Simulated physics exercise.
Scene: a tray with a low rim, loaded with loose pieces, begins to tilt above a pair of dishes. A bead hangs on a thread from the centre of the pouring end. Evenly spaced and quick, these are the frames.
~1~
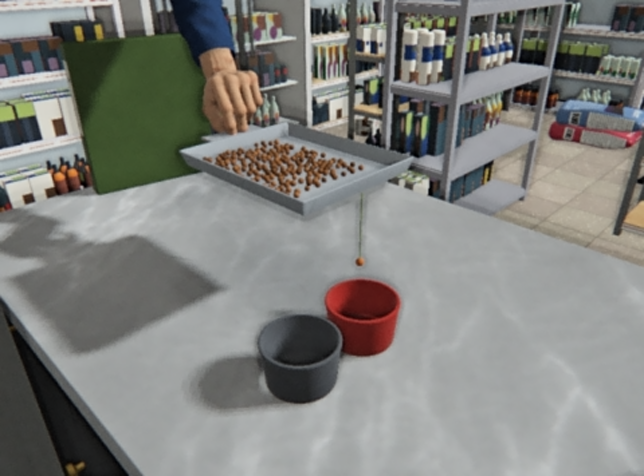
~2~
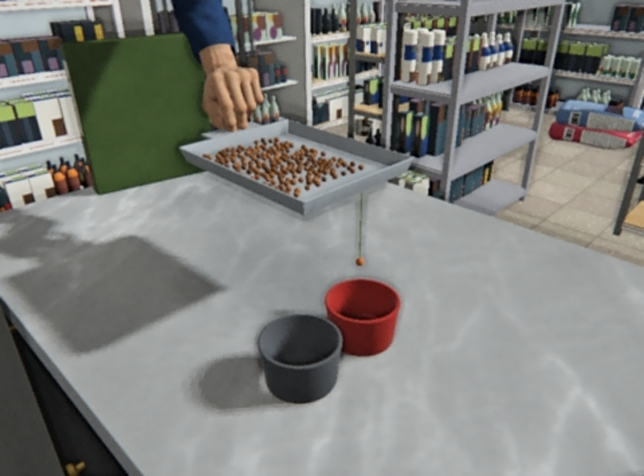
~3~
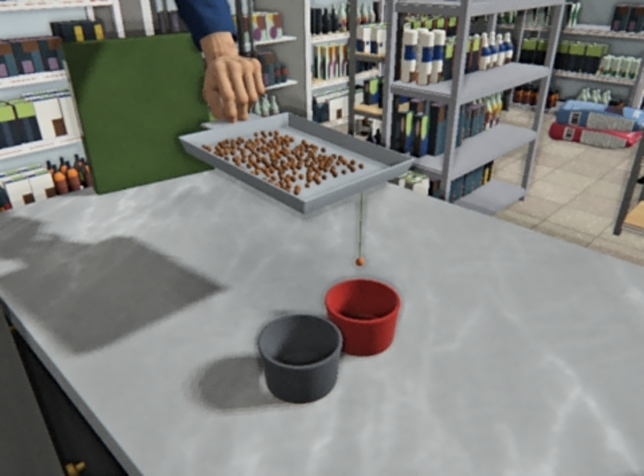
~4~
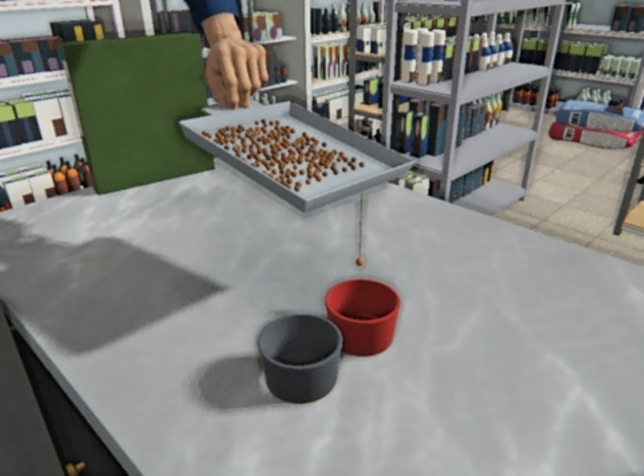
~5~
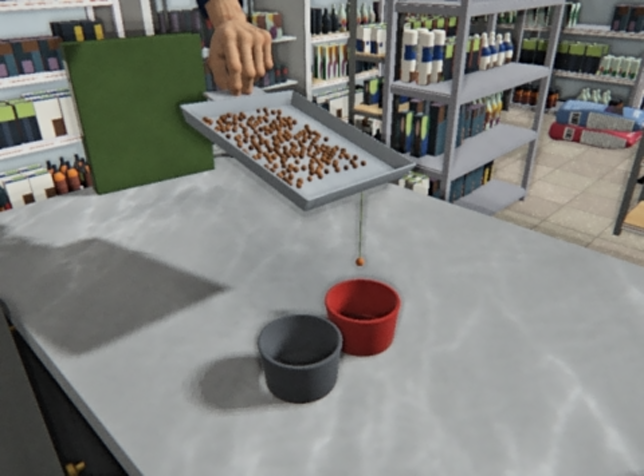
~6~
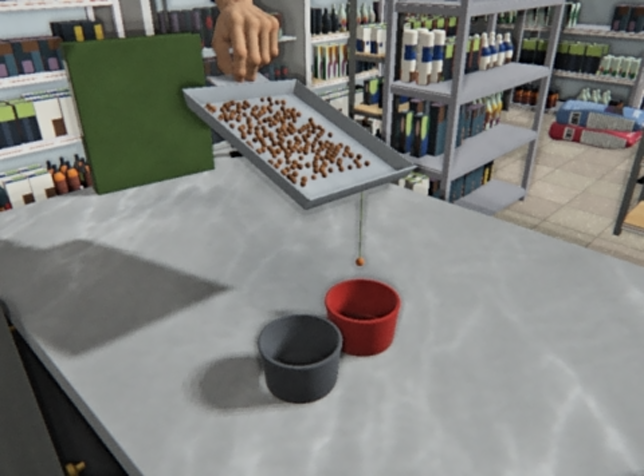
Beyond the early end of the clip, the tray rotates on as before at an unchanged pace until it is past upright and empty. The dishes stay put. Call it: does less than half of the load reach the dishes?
Yes.
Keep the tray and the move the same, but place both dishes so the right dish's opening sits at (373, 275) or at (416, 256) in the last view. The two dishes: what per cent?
You'd get near 30 per cent and afterwards near 80 per cent.
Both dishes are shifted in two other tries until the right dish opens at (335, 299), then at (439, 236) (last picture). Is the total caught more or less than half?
With the first shift the pair saves less than a half; with the second, beyond half.
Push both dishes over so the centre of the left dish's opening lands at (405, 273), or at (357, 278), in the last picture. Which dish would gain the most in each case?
Try 1: The leftmost dish; try 2: The rightmost dish.
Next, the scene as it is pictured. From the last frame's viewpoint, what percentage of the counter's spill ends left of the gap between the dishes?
That would be roughly 0 per cent.
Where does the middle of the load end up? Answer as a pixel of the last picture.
Near (426, 299).
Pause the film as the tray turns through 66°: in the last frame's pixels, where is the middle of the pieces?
Close to (382, 181).
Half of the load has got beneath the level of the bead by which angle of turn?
Roughly 100 degrees.
Soon after the last picture, tray tipped steeply; most on the tray; a stray few outside both; about a quarter in the air.
A little later, tray tipped past a quarter turn; a small part on the tray; a small part in the right dish; about two thirds outside both; about a quarter in the air.
Later still, tray tipped past a quarter turn; a small part in the right dish; most outside both.
At rest, tray tipped past a quarter turn; none in the left dish; a small part in the right dish; most outside both.
